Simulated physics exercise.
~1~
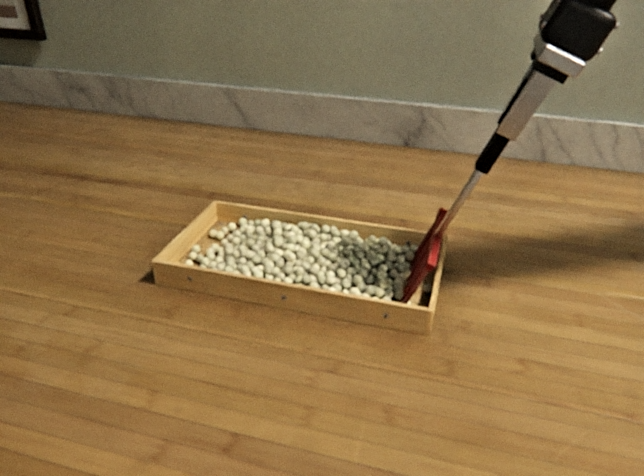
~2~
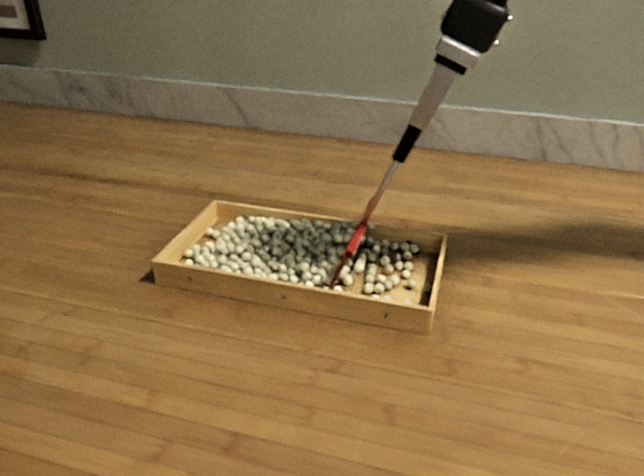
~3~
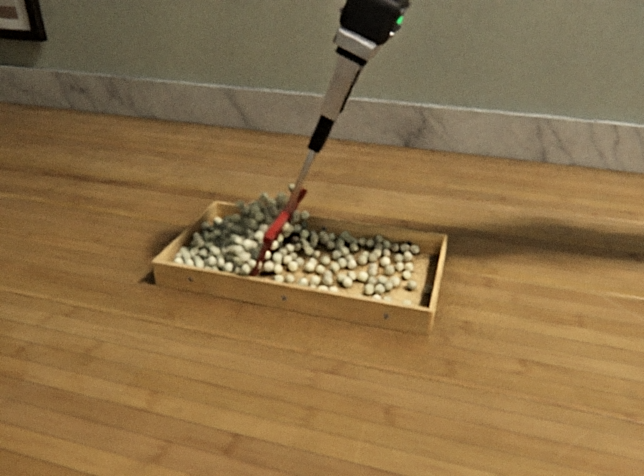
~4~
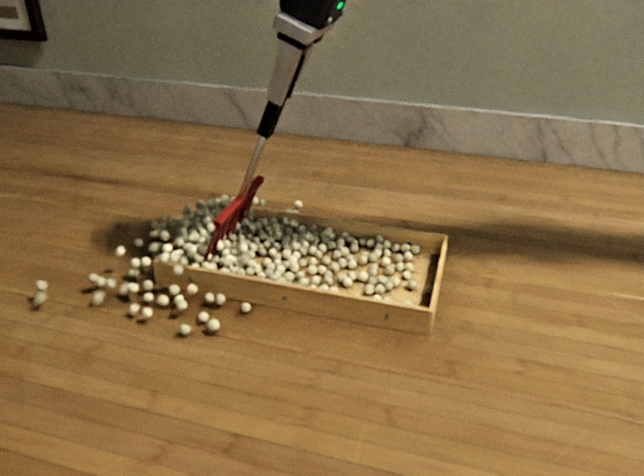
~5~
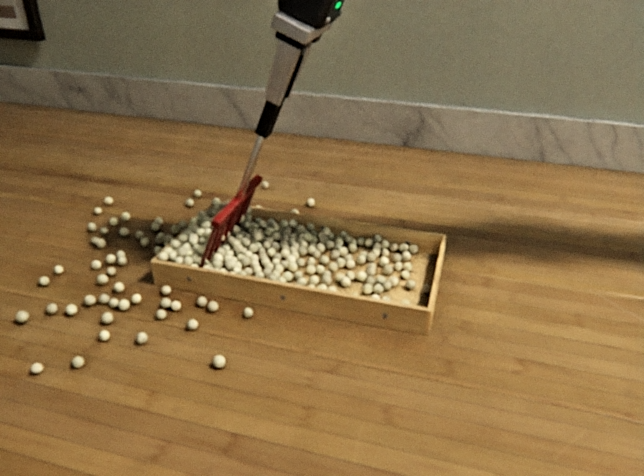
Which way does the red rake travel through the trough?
It travels to the left, from the right end of the trough towards the left end.
